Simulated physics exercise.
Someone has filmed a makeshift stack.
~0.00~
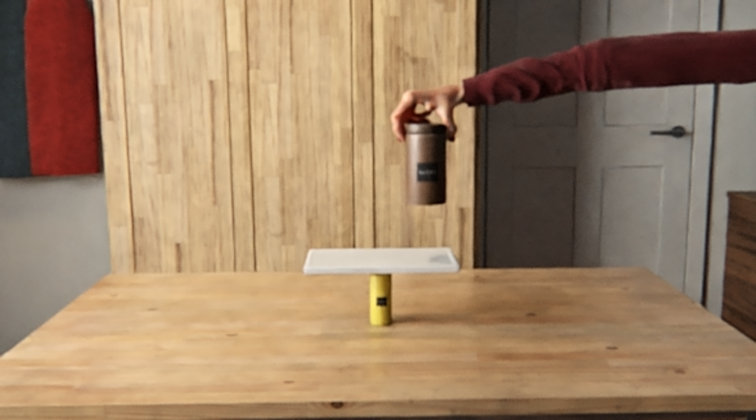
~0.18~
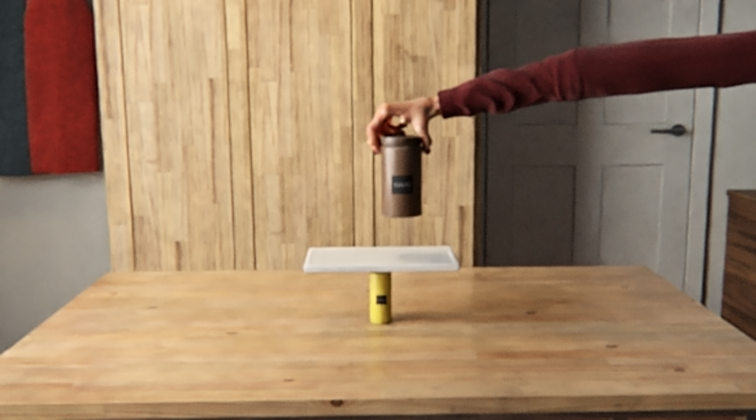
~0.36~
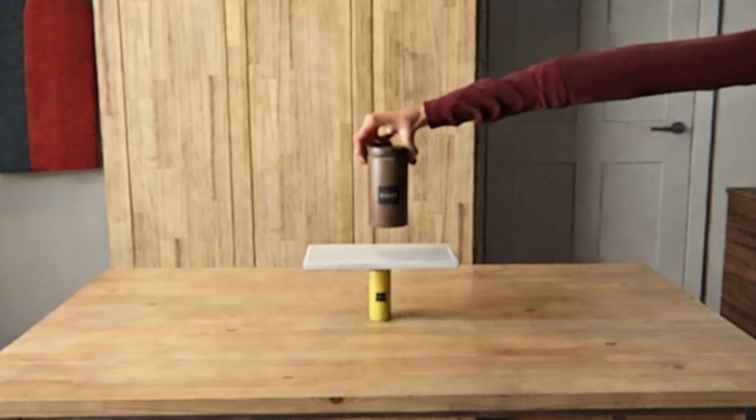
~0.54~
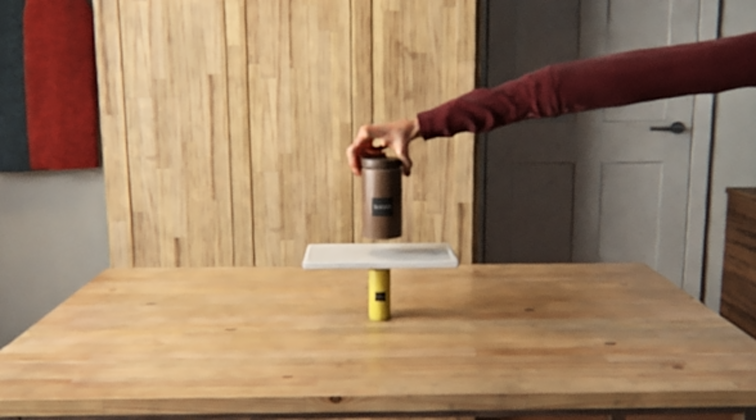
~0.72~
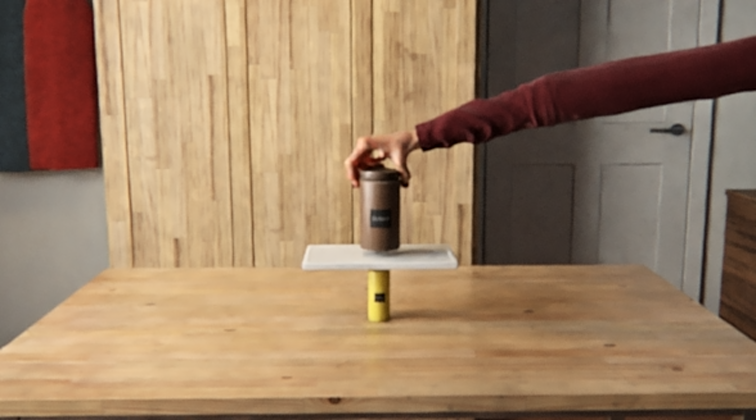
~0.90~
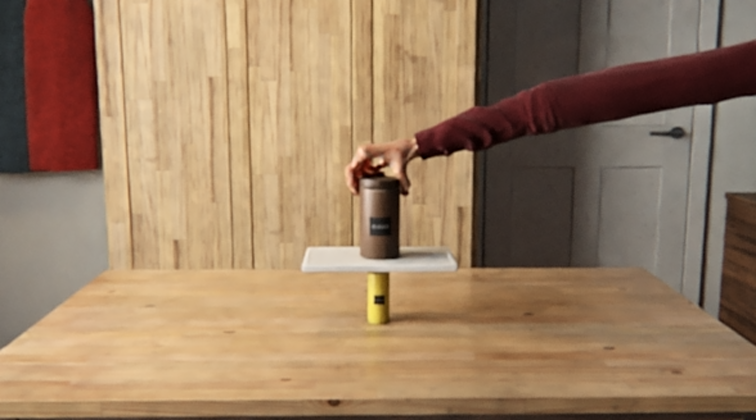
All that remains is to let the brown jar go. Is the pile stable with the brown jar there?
The stack stays up.
Around 1.10 s, nothing moves.
Around 1.40 s, brown jar resting near (380, 217).
Finally (2.0 s), all 3 still in place. Final places as the last picture's camera would see them, brown jar near (380, 217). The stack keeps its balance.
